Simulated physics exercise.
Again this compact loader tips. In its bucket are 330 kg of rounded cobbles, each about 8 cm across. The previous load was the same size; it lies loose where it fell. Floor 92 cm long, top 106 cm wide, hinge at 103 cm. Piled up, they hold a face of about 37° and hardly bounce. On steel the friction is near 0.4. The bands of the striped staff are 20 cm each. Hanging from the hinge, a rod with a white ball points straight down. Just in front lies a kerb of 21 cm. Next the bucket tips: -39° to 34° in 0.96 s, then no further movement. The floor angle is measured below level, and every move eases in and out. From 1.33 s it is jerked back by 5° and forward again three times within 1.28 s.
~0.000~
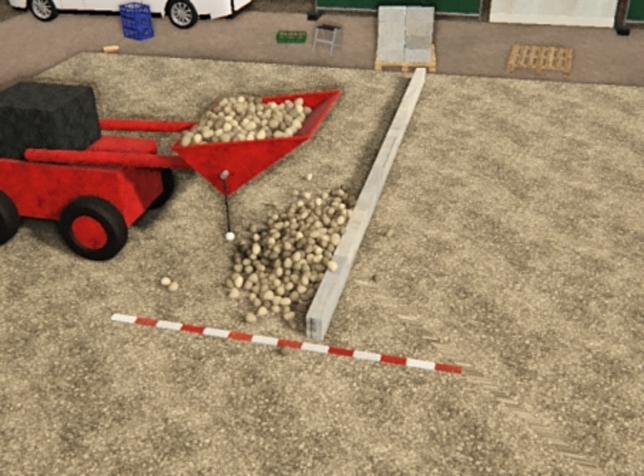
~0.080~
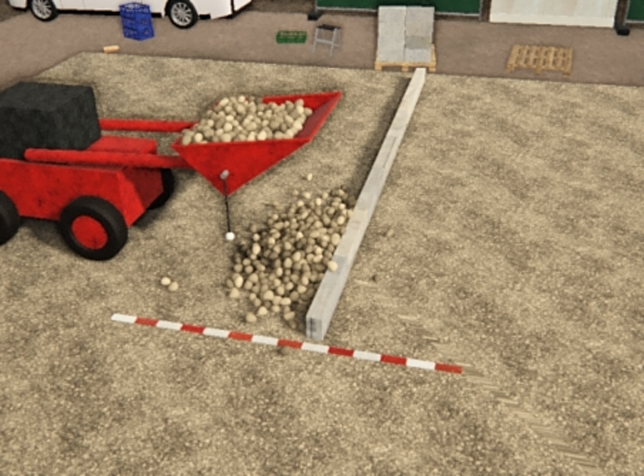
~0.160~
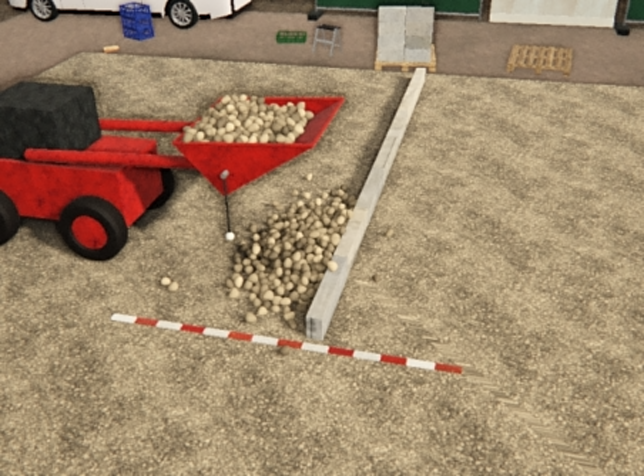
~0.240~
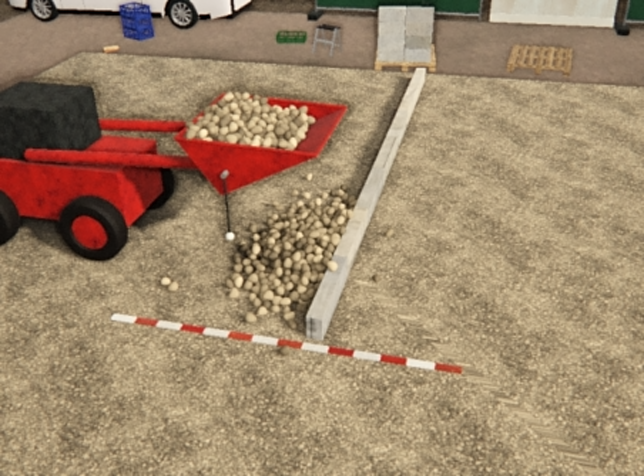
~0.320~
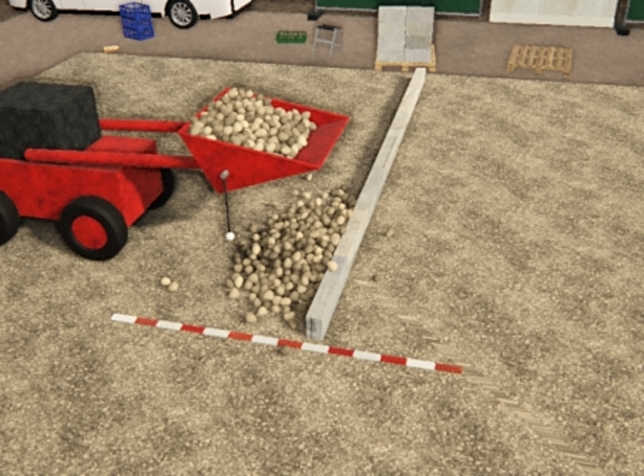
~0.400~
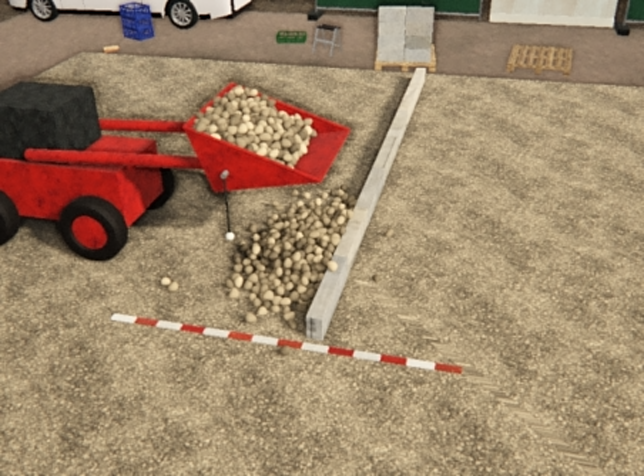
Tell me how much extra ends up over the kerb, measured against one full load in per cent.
The extra comes to about 59 percent of a load.
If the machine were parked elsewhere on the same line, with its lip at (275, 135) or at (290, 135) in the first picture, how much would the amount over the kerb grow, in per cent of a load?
Around 20 and 35 percent respectively.
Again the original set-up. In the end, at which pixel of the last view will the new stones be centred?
Their centre rests close to (370, 253).
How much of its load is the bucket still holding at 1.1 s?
It keeps some 80 percent of its load.
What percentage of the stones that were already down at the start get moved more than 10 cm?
I'd put it at about 0 per cent.
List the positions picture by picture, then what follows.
Lip at (309, 138), floor tilted -39°, highest stones at (250, 111). The earlier load is highest near (326, 240), 25 cm above ground level, 100 % on this side of the kerb, in the first picture.
Lip at (310, 140), floor tilted -38°, highest stones at (243, 110); the stones move at 0.1 m/s on average, in the second picture.
The bucket is at -34°, its lip at (313, 146); the top of the load is at (233, 108); the stones move at 0.3 m/s on average, in the third picture.
The bucket is at -28°, its lip at (316, 156); the top of the load is at (233, 105); the stones move at 0.3 m/s on average, in the fourth picture.
Lip at (319, 168), floor tilted -20°, highest stones at (231, 99); the stones move at 0.4 m/s on average, in the fifth picture.
The bucket is at -12°, its lip at (321, 181); the top of the load is at (233, 96); the stones move at 0.4 m/s on average, in the sixth picture.
After 0.7 s the floor is at 23°; in per cent of one load, 100 in the bucket, 100 on this side of the kerb; the foremost stones are at (348, 250).
After 1.1 s the floor is at 34°; in per cent of one load, 82 in the bucket, 119 on this side of the kerb; the foremost stones are at (351, 241).
After 3.1 s the floor is at 34°; in per cent of one load, 0 in the bucket, 141 on this side of the kerb, 60 over the kerb; the foremost stones are at (509, 275).
After 5.6 s the floor is at 34°; in per cent of one load, 0 in the bucket, 141 on this side of the kerb, 60 over the kerb; the foremost stones are at (509, 275). Net gain over the kerb, 59.
